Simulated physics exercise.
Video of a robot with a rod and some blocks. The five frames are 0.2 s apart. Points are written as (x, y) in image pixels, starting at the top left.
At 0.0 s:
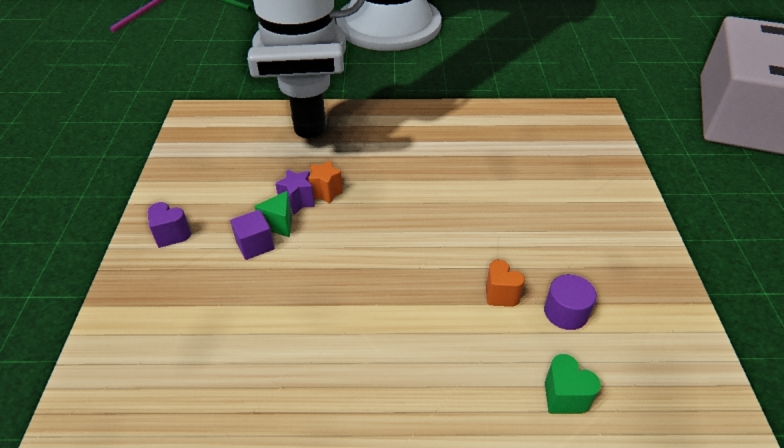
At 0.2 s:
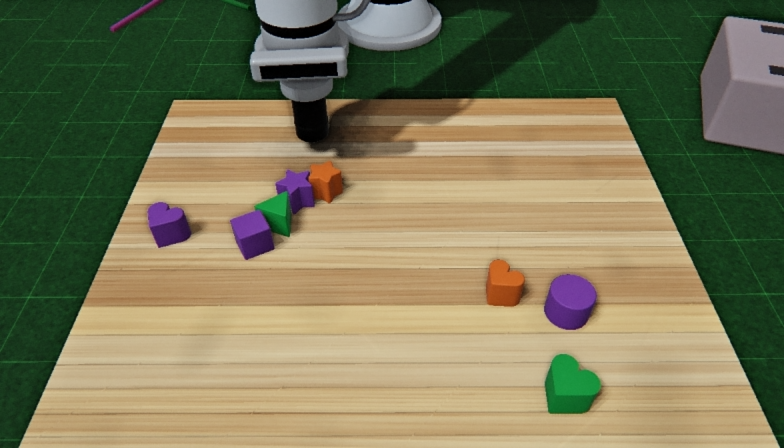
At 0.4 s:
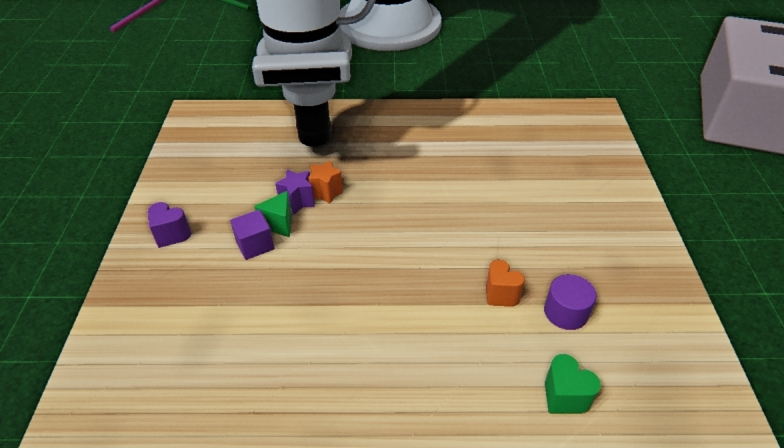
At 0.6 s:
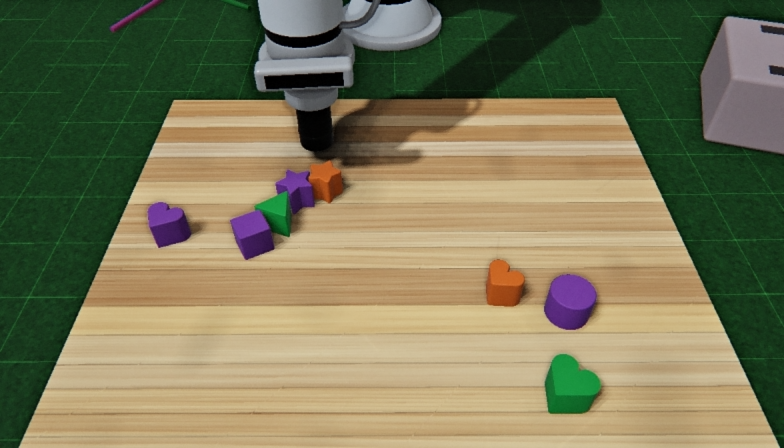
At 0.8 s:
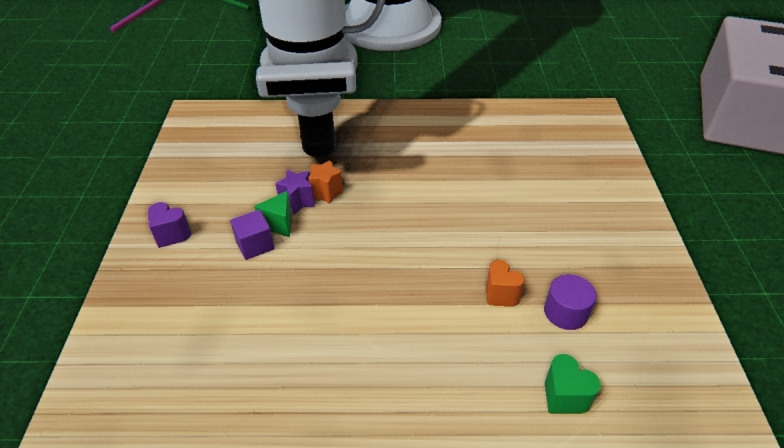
A robot arm with a black rod moved down slightly, toward the viewer, over a wooden board and drew close to the orange and purple stars, while all the purple, green and orange blocks stayed still.
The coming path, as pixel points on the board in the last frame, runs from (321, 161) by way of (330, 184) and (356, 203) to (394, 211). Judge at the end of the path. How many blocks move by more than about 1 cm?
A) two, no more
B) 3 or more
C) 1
Option C.
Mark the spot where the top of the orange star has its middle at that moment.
Most likely (340, 201).
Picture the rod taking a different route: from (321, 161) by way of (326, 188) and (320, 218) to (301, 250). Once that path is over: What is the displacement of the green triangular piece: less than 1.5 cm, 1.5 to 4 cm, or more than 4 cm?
Verdict: From 1.5 to 4 cm.
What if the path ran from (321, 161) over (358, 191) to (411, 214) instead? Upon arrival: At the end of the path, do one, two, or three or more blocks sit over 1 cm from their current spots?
The way I see it, the answer is one.
The first path, step by step. One third of the way, rod (329, 171); orange star (330, 183).
Two thirds of the way, rod (356, 189); orange star (339, 201), turned 45° clockwise.
At the end, rod (394, 198); purple star still; orange star (340, 201), turned 55° clockwise.
